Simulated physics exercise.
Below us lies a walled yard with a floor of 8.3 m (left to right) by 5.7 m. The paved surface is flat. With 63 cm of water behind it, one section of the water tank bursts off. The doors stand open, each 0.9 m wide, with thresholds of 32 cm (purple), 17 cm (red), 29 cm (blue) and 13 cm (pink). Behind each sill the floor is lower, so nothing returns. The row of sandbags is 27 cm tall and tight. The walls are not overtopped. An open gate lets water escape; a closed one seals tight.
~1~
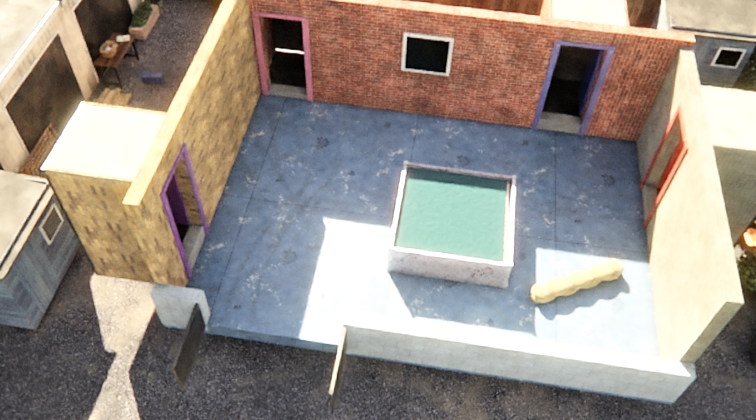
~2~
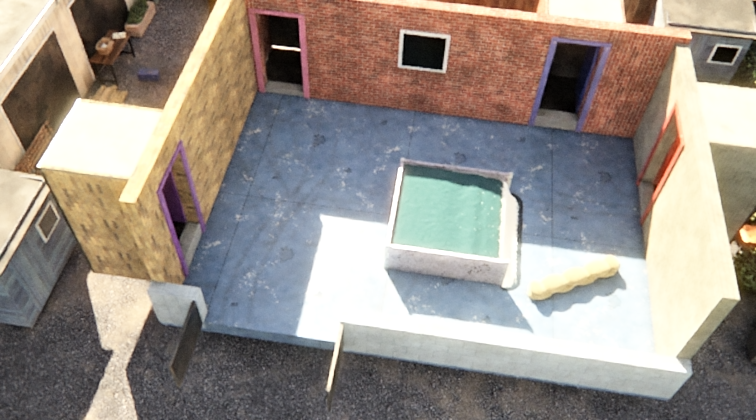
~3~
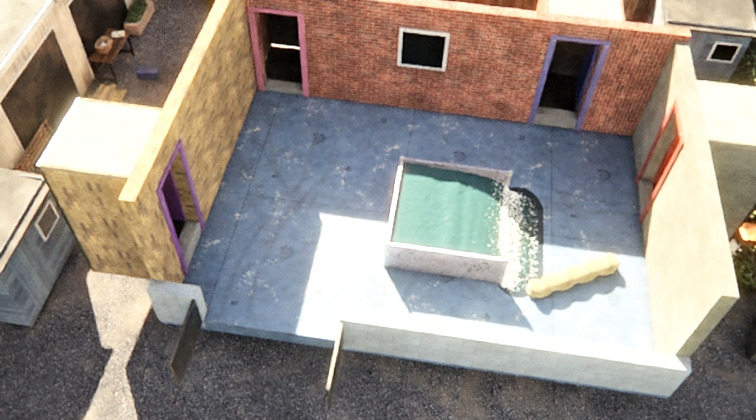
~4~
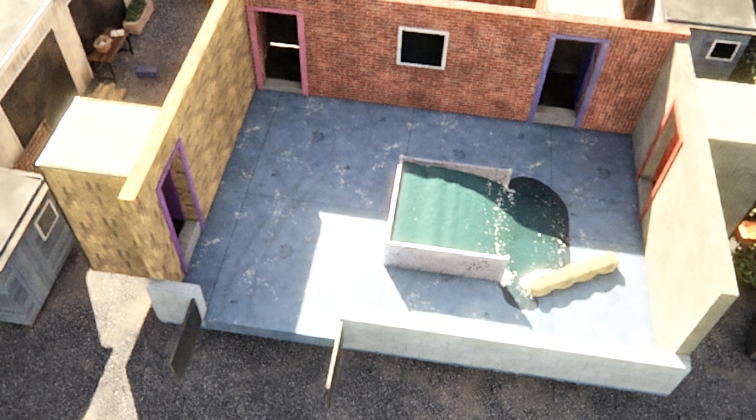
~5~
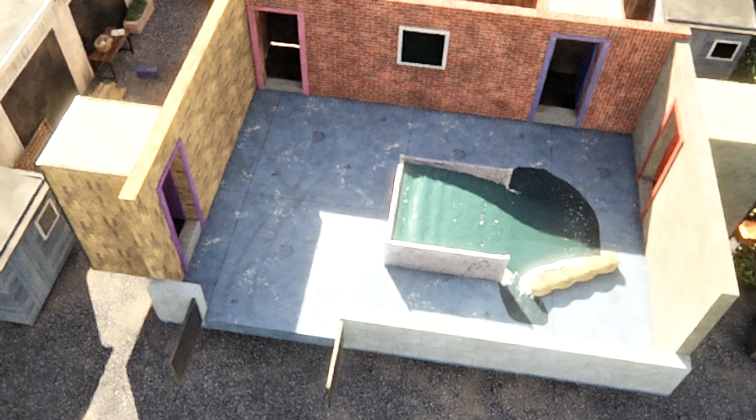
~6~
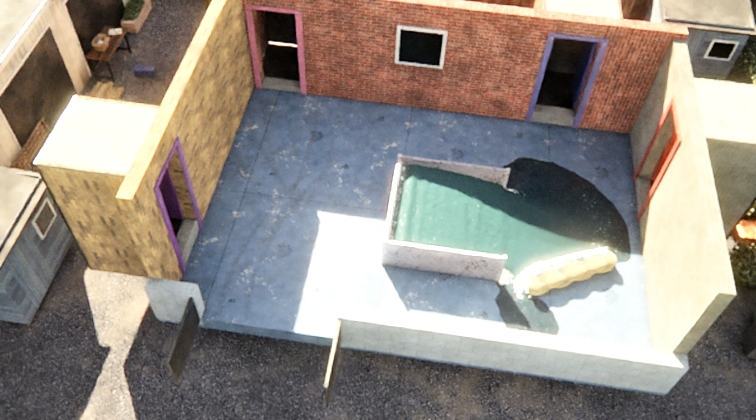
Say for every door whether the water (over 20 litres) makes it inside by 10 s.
Door by door: At the purple door it does not reach the limit; at the red door it exceeds the limit; at the blue door it keeps below the limit; at the pink door it does not reach the limit.
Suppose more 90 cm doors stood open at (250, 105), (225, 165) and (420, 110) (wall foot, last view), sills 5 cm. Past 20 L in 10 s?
In that order: Over, above, below.
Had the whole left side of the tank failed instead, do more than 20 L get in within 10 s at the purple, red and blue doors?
Against that limit: Purple under, red below, blue not over.
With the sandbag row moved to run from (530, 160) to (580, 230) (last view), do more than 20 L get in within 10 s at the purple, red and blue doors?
Against that limit: Purple under, red below, blue not over.
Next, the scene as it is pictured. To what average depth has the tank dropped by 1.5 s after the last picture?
About 20 cm.
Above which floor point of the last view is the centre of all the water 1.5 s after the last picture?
Around (537, 226).
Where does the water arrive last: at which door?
Last comes the purple one.
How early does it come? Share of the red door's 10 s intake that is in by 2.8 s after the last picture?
Some 95 per cent by then.
Then, 0.7 s after the last picture water covers 25 % of the floor and is deepest (48 cm) near (638, 235); purple door not reached, red door 26 cm at the sill, 2 L in, blue door not reached, pink door not reached.
Then, 1.5 s after the last picture water covers 30 % of the floor and is deepest (50 cm) near (628, 135); purple door not reached, red door 33 cm at the sill, 44 L in, blue door 2 cm at the sill, 0 L in, pink door not reached.
Then, 2.8 s after the last picture water covers 40 % of the floor and is deepest (38 cm) near (628, 141); purple door not reached, red door 22 cm at the sill, 108 L in, blue door 20 cm at the sill, 0 L in, pink door not reached.
Then, 5.3 s after the last picture water covers 80 % of the floor and is deepest (16 cm) near (254, 89); purple door not reached, red door 12 cm at the sill, 116 L in, blue door 12 cm at the sill, 0 L in, pink door 3 cm at the sill, 0 L in.
Then, 9.3 s after the last picture water covers 95 % of the floor and is deepest (12 cm) near (173, 301); purple door 8 cm at the sill, 0 L in, red door 6 cm at the sill, 116 L in, blue door 6 cm at the sill, 0 L in, pink door 9 cm at the sill, 0 L in.
